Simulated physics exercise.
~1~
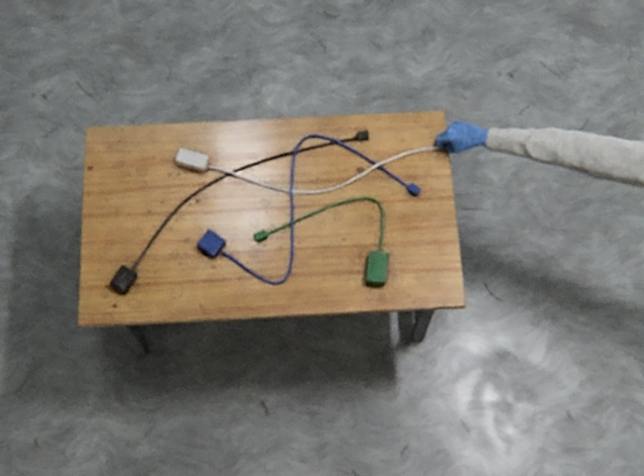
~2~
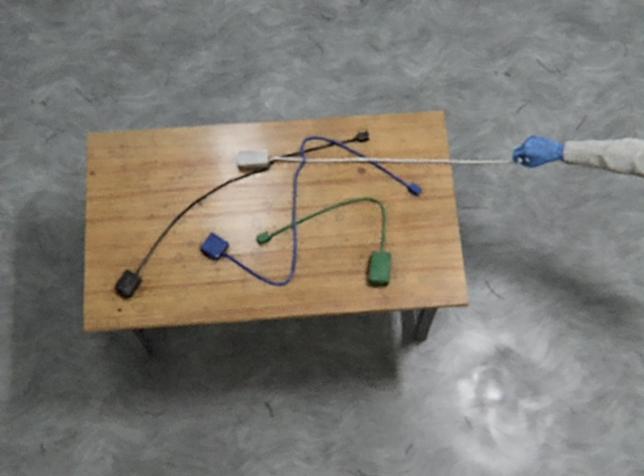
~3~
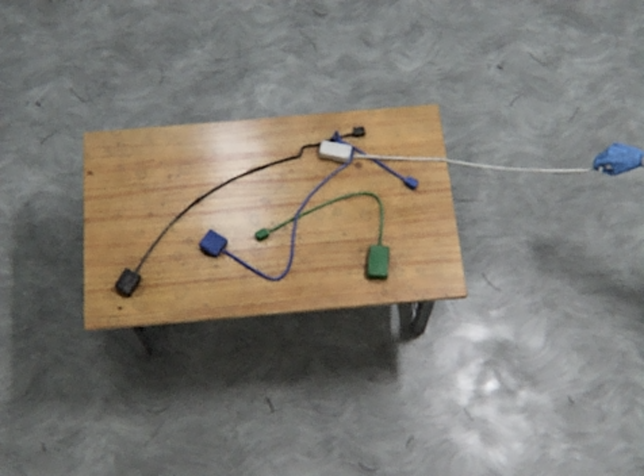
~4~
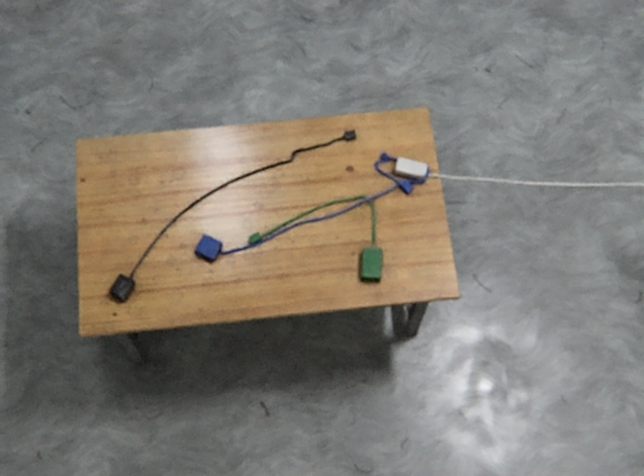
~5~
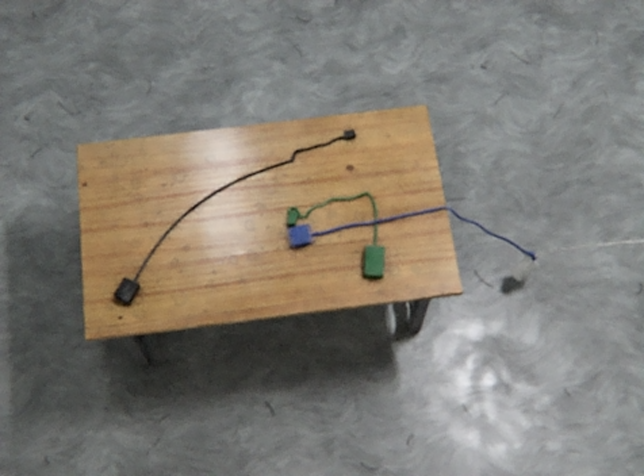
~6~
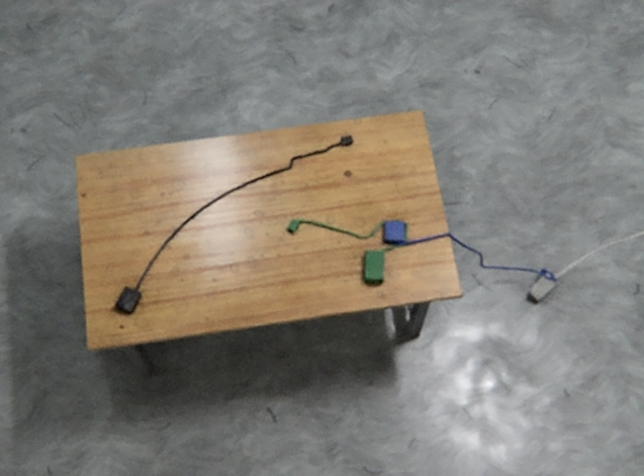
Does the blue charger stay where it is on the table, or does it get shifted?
It gets shifted. The blue charger is dragged to the right across the table and is last seen near the right edge, still on top.
